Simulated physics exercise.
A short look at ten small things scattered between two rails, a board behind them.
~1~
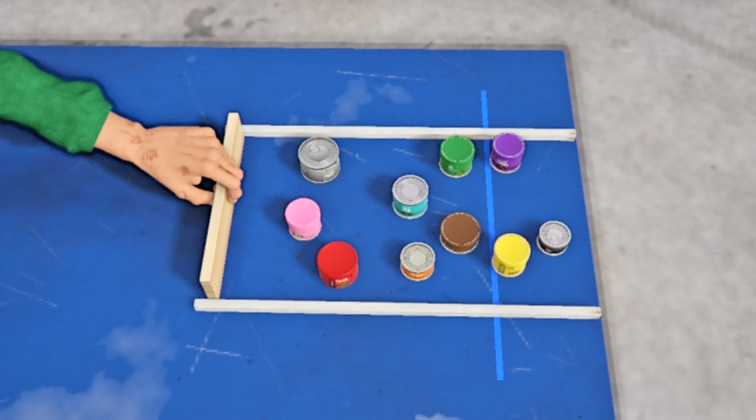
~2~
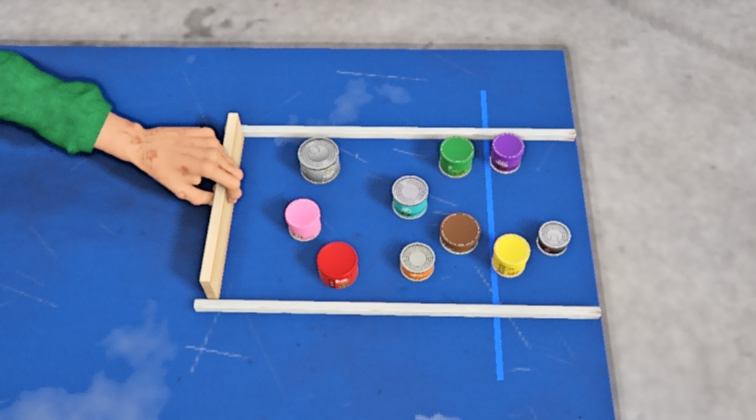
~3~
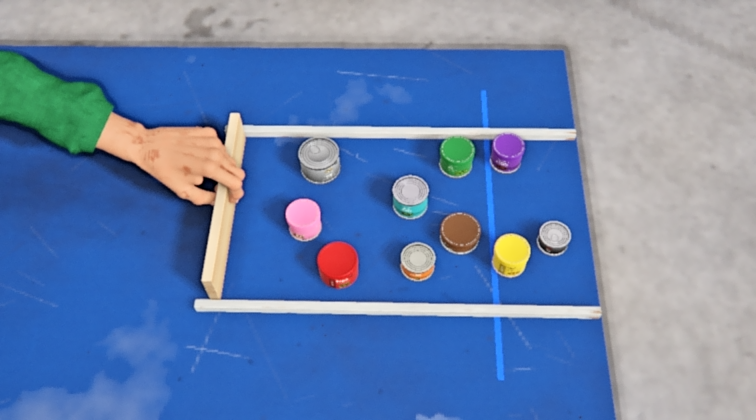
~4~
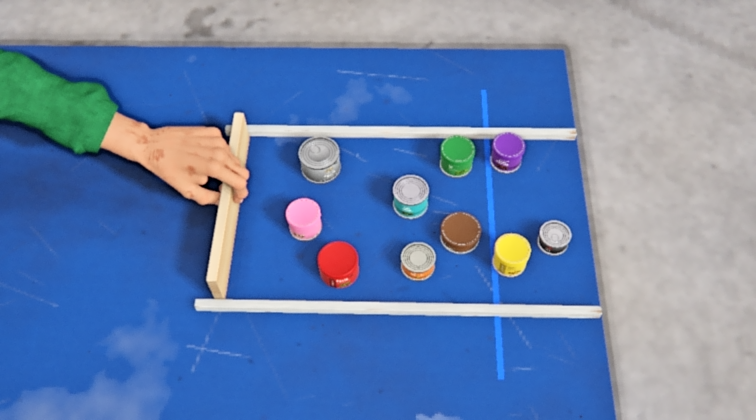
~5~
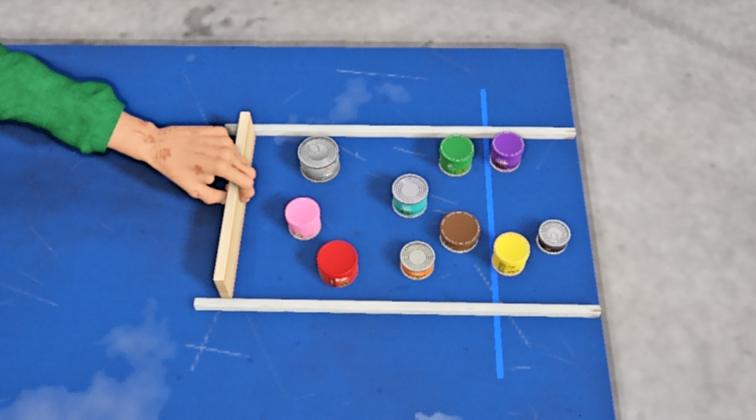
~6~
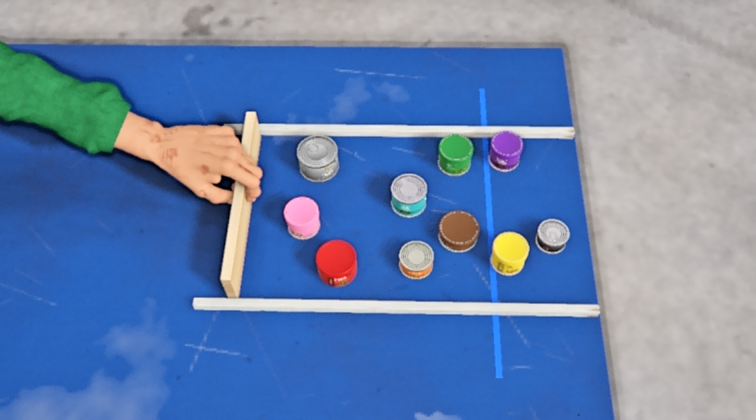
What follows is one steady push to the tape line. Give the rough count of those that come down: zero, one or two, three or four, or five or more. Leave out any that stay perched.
As it turns out, the number that fall off is zero.
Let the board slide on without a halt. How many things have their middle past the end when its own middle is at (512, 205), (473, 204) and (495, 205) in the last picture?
Place by place, 3, 0 and 0.
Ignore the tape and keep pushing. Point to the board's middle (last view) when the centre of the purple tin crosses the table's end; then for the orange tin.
Near (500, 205) and (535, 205).
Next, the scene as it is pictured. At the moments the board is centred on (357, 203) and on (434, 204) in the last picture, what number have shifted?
3 and 9.
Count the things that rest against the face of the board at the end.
That makes 4.
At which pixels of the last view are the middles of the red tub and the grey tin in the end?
Near (514, 279) and (507, 164).
Early on, none off yet; black tin at rest near (552, 237); purple tin at rest near (505, 152); yellow pot at rest near (509, 254).
A while later, none off yet; black tin at rest near (554, 236); purple tin travelled about its own width near (531, 148); yellow pot travelled about its own width near (532, 250).
Finally, the number that fall off is zero.
